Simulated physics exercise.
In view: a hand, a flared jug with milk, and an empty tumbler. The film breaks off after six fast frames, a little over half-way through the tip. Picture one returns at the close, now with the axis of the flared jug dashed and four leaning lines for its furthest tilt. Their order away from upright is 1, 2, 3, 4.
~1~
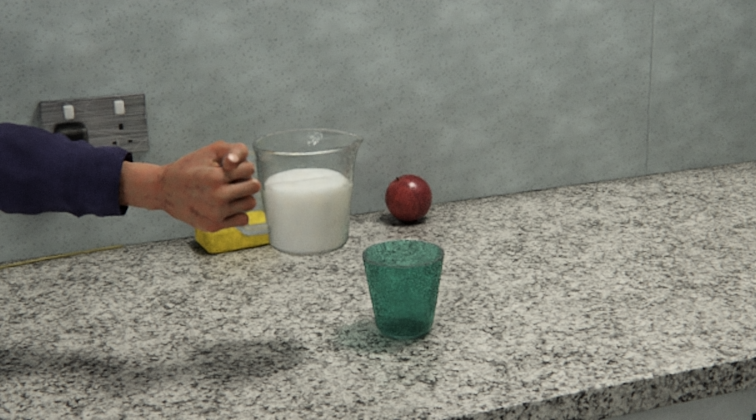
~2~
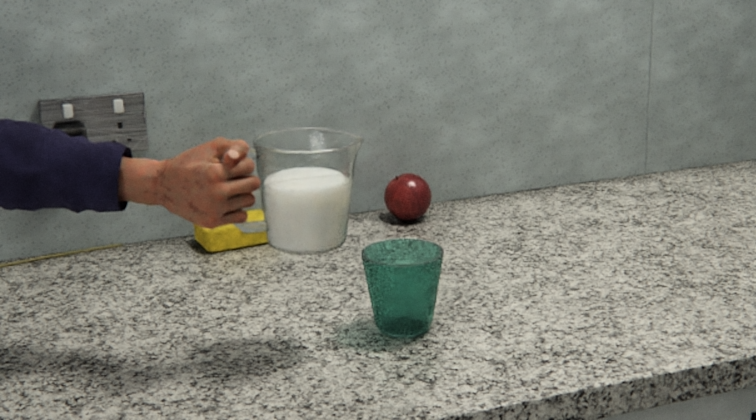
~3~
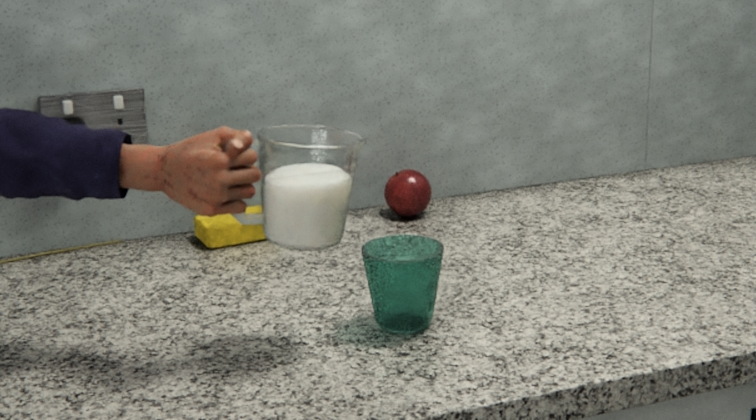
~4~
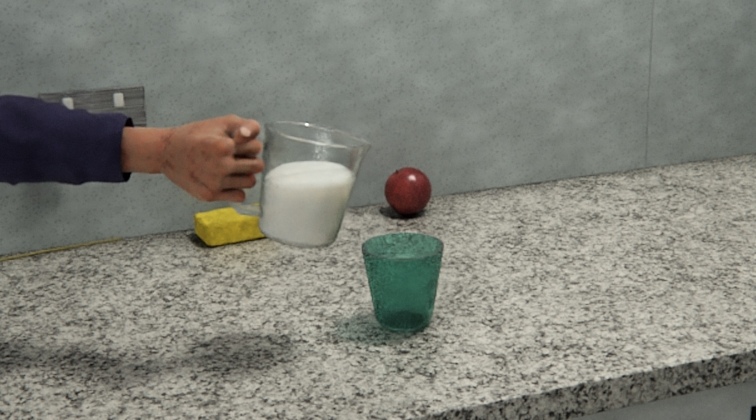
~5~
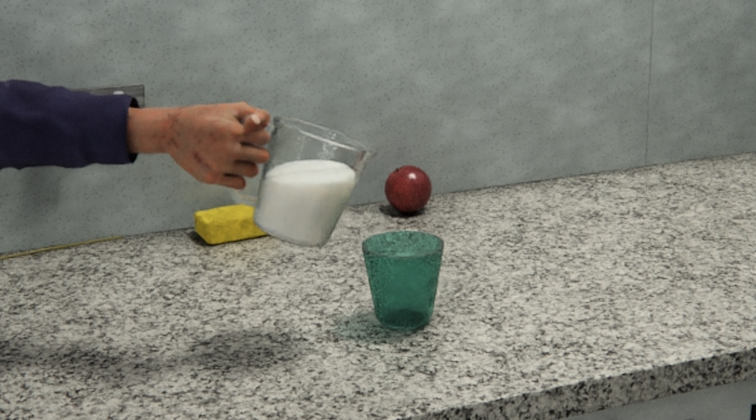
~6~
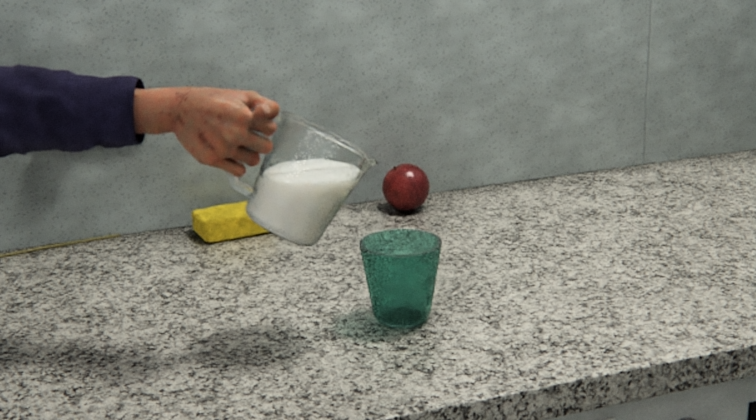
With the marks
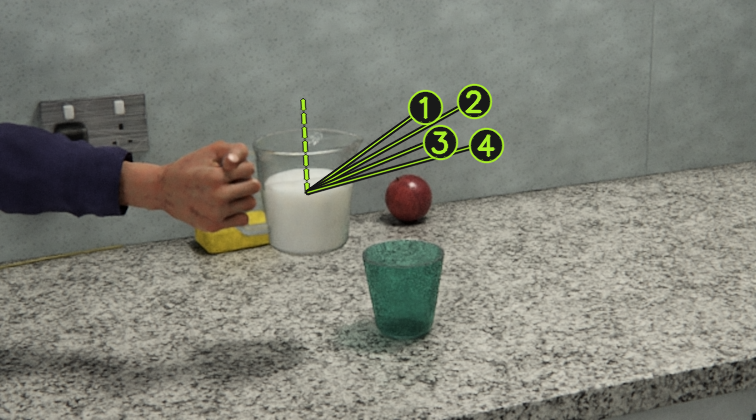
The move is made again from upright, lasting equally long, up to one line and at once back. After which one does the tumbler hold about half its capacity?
Mark 2.
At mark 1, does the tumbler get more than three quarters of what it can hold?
No.
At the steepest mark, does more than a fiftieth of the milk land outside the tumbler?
Yes, it does.
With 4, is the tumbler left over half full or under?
Over half.
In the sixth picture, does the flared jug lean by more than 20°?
Yes.
On the marked copy, 1 at (411, 117); 2 at (459, 107); 3 at (423, 144); 4 at (469, 147).
If 1 is chosen, the tumbler ends with about 34 % of what it can hold.
If 2 is chosen, the tumbler ends with about 52 % of what it can hold.
If 3 is chosen, the tumbler ends with about 63 % of what it can hold; 7 % of the milk is spilt.
If 4 is chosen, the tumbler ends with about 74 % of what it can hold; 11 % of the milk is spilt.
